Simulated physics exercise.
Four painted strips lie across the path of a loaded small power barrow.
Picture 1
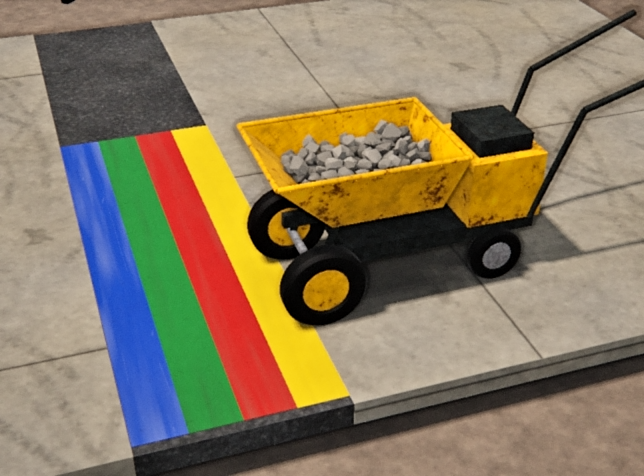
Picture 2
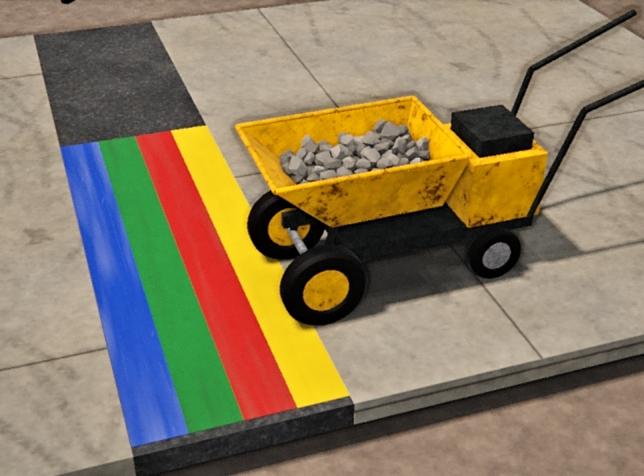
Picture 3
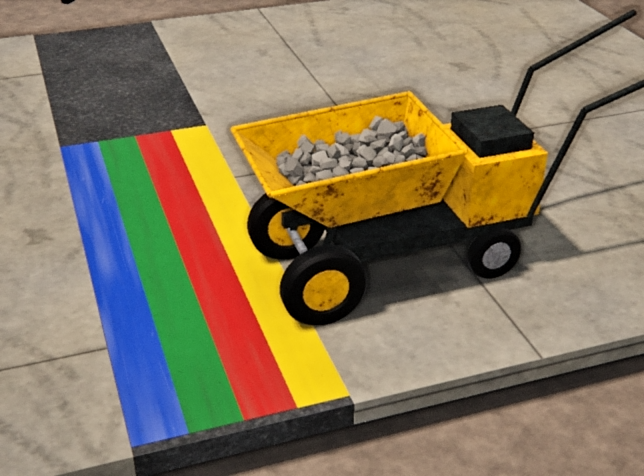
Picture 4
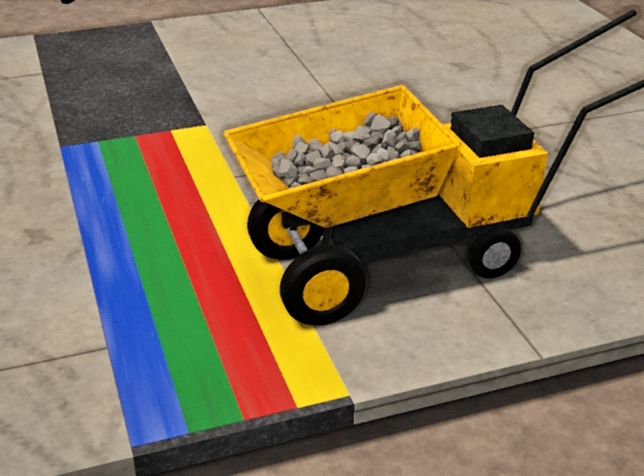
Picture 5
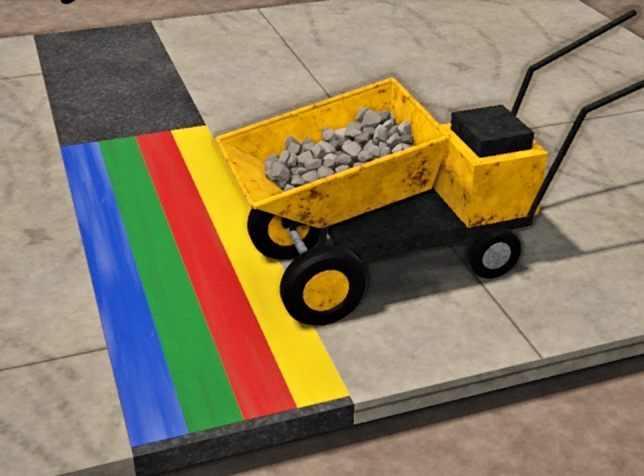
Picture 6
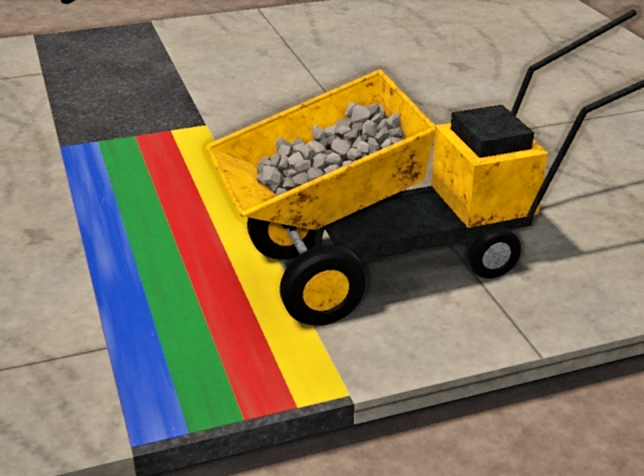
Yellow skip of a small power barrow tilting gradually forward to the left, carrying grey broken stones beside four painted strips.
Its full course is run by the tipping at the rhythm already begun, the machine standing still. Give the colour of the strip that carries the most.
It is blue.
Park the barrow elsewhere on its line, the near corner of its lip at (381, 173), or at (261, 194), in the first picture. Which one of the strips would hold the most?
Red for the first spot, that blue strip for the second.
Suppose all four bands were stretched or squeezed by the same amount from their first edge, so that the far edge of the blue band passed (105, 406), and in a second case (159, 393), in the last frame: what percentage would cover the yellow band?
Roughly 0 % and 0 %.
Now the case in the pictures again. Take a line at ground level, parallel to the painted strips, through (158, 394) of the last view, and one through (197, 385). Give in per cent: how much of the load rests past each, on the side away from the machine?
Respectively 50 and 90 percent.
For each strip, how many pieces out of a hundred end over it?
Estimated shares: Yellow strip 0 %, red strip 0 %, green strip 30 %, blue strip 45 %.
Soon, skip tipped steeply; all in the skip.
A while on, skip tipped steeply; most in the skip; about a quarter over the green strip; a small part over the blue strip.
Towards the end, skip tipped right over; a stray few in the skip; about a quarter over the green strip; about half over the blue strip; about a quarter off the paint.
Finally, skip tipped right over; none over the yellow strip; a stray few over the red strip; about a third over the green strip; about half over the blue strip; about a quarter off the paint.
